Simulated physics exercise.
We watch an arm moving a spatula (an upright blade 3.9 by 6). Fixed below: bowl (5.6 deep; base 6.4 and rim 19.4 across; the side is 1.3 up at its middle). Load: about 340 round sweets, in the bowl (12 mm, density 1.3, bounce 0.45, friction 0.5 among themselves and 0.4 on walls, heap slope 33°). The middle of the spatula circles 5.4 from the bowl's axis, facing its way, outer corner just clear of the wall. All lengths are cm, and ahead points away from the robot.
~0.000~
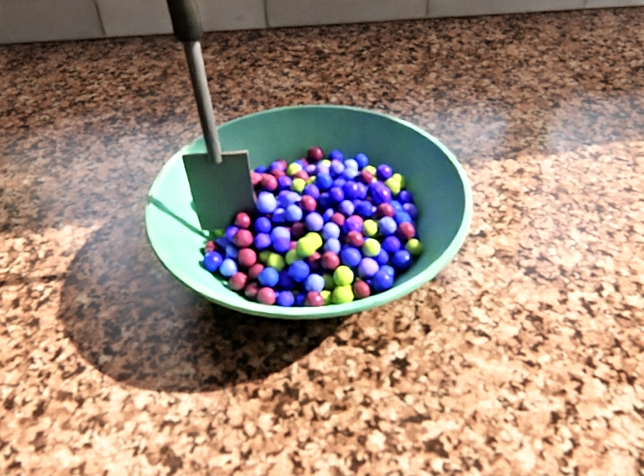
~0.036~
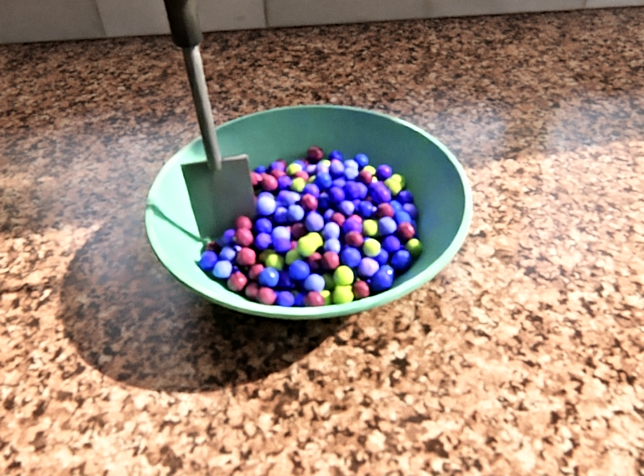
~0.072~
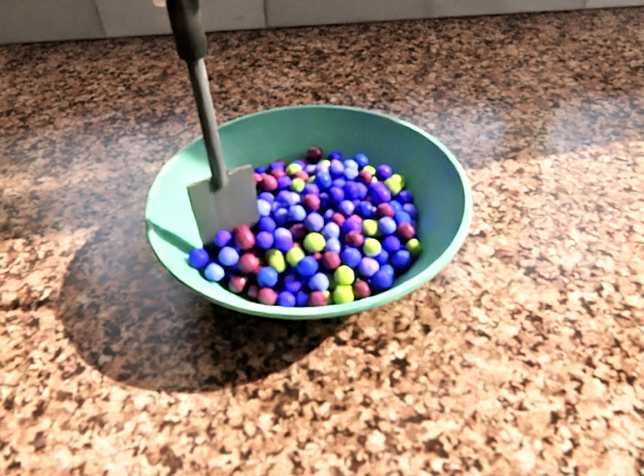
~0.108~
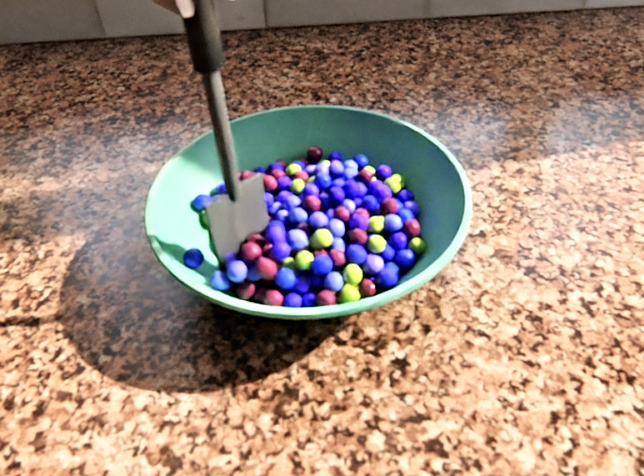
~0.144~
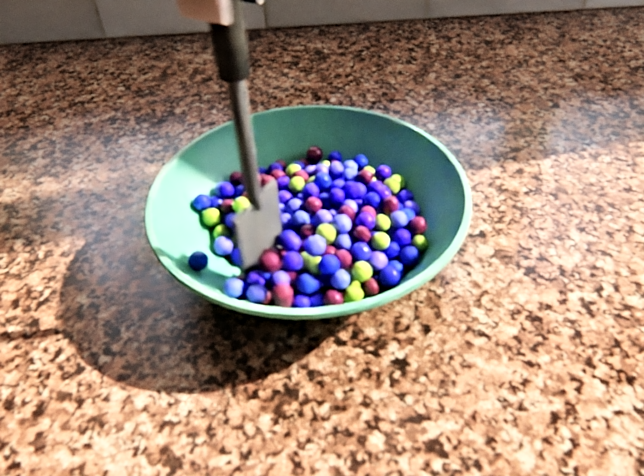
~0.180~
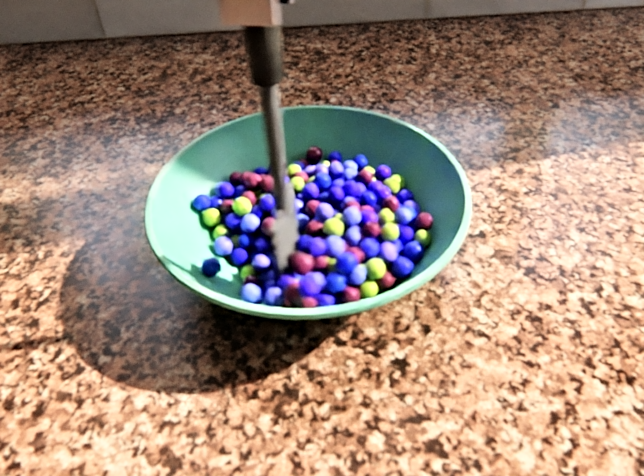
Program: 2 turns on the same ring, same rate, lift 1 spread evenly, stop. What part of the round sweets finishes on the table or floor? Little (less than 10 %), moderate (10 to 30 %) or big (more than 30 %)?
On the table or floor the share is moderate, 10 to 30 %.
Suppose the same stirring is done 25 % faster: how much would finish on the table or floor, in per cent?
In that case some 25 per cent.
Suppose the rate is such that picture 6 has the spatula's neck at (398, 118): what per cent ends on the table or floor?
Some 45 per cent.
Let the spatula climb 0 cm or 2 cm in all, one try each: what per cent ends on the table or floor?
Some 30 and 10 per cent.
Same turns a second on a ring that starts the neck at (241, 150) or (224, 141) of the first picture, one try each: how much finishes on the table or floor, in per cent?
Some 10 and 15 per cent.
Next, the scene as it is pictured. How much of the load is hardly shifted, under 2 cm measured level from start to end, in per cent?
About 25 per cent.
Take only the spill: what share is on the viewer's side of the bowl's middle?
Some 40 per cent.
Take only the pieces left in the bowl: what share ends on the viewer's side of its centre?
Roughly 50 per cent.
After 0.72 s, 329° round, highest piece 8 above the table; 299 in the bowl, 39 on the table or floor, 7 in flight or on the tool.
After 1.27 s, 223° round, highest piece 7 above the table; 271 in the bowl, 71 on the table or floor, 3 in flight or on the tool.
After 1.74 s, 0° round, highest piece 5 above the table; 269 in the bowl, 76 on the table or floor.
After 2.44 s, 0° round, highest piece 5 above the table; 269 in the bowl, 76 on the table or floor.
In the end, 269 in the bowl, 76 on the table or floor. That is 22 % on the table or floor.
